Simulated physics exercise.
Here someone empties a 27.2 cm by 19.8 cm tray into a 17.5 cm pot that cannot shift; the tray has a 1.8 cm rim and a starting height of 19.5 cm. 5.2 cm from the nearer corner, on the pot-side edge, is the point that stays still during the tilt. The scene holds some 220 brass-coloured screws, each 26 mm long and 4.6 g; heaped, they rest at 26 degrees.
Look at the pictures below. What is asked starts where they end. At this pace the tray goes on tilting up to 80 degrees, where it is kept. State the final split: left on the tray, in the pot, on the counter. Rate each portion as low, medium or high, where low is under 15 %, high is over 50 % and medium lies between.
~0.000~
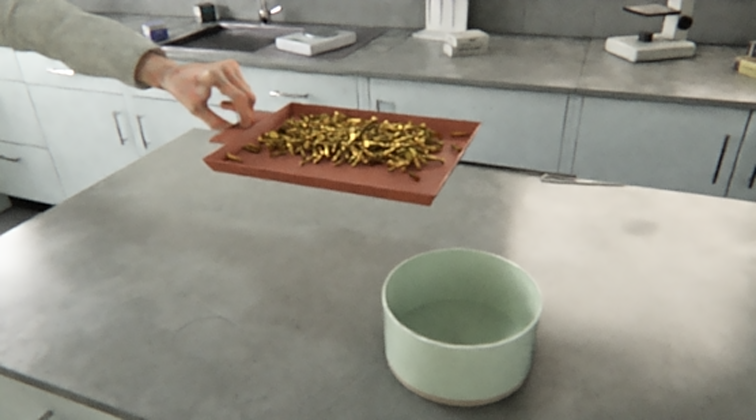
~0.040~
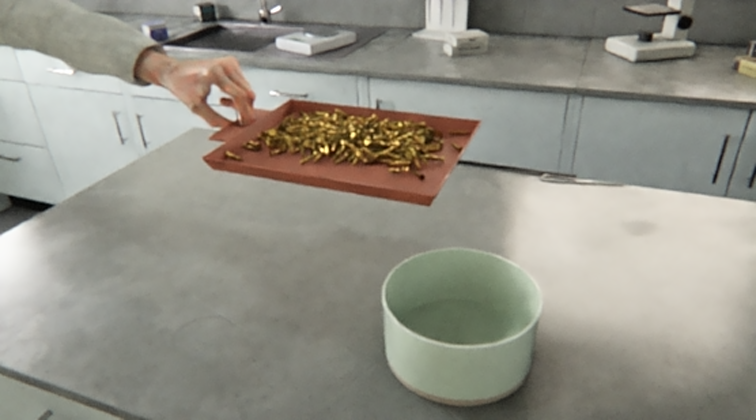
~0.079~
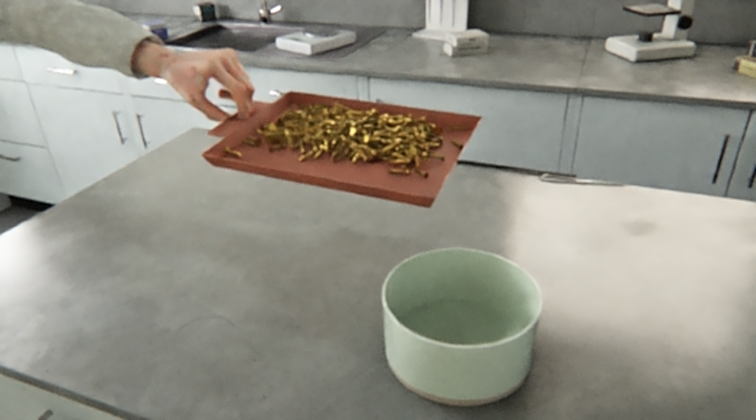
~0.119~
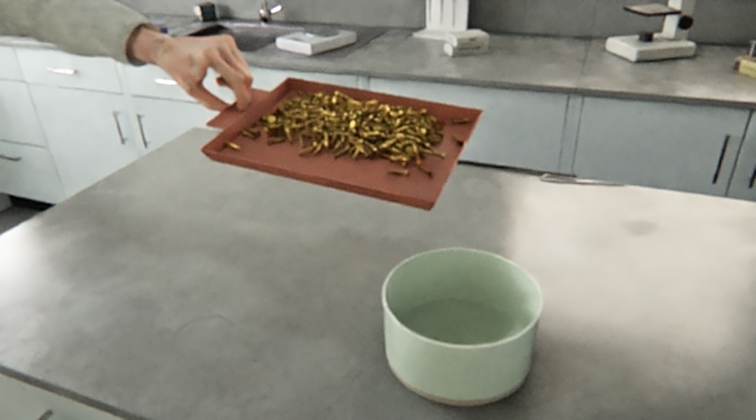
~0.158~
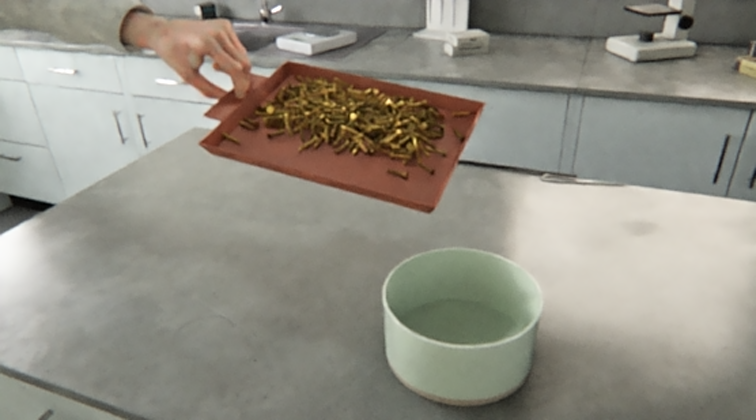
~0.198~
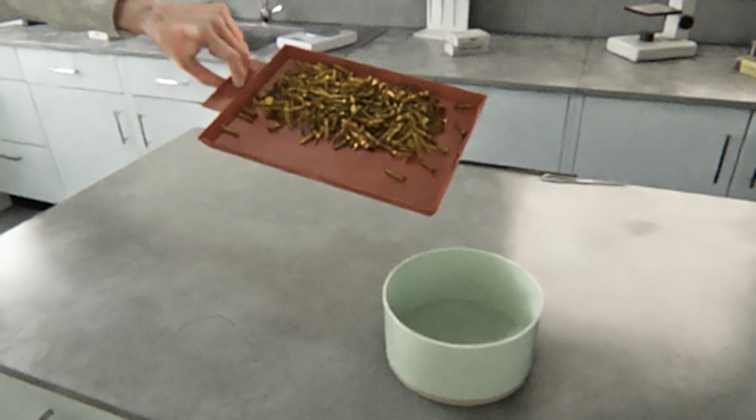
Tray low, pot high, counter medium.
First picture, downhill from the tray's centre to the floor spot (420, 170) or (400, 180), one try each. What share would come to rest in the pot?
The share comes to about 40 in a hundred, then about 95 in a hundred.
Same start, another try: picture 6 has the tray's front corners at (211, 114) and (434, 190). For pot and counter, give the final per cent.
Split: Pot = 20, counter = 80.
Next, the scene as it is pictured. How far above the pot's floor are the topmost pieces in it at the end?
Around 3.0 cm above the floor.
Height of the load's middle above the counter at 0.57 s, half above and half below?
Roughly 20 centimetres, more or less.
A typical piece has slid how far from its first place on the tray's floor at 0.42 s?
About 4 cm.
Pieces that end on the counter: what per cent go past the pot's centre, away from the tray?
It comes to near 30 percent.
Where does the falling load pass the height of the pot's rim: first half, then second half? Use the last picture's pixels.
(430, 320) first, (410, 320) later, roughly.
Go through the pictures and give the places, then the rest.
Tray tilt 0 degrees, front corners at (211, 157) and (430, 191); middle of the pieces at (348, 143); pot at (461, 292), in the first picture.
Tray tilt 1 degrees, front corners at (211, 156) and (430, 191); middle of the pieces at (348, 141), in the second picture.
Tray tilt 4 degrees, front corners at (210, 153) and (430, 193), lowest corner right front; middle of the pieces at (347, 136), in the third picture.
Tray tilt 8 degrees, front corners at (209, 147) and (430, 197), lowest corner right front; middle of the pieces at (347, 129), in the fourth picture.
Tray tilt 14 degrees, front corners at (208, 141) and (431, 201), lowest corner right front; middle of the pieces at (347, 121), in the fifth picture.
Tray tilt 19 degrees, front corners at (207, 135) and (431, 205), lowest corner right front; middle of the pieces at (348, 112); pot at (462, 292). Its pace works out near 140 degrees a second, in the sixth picture.
Then, at 0.42 s, tilt 50 degrees; the tray holds 100 %, the pot 0 %.
After 0.57 s, tilt 70 degrees; the tray holds 80 %, the pot 0 %.
Then, at 0.85 s, tilt 80 degrees; the tray holds 0 %, the pot 65 %.
At rest (1.7 s), tray 0 %, pot 70 %, counter 30 %.
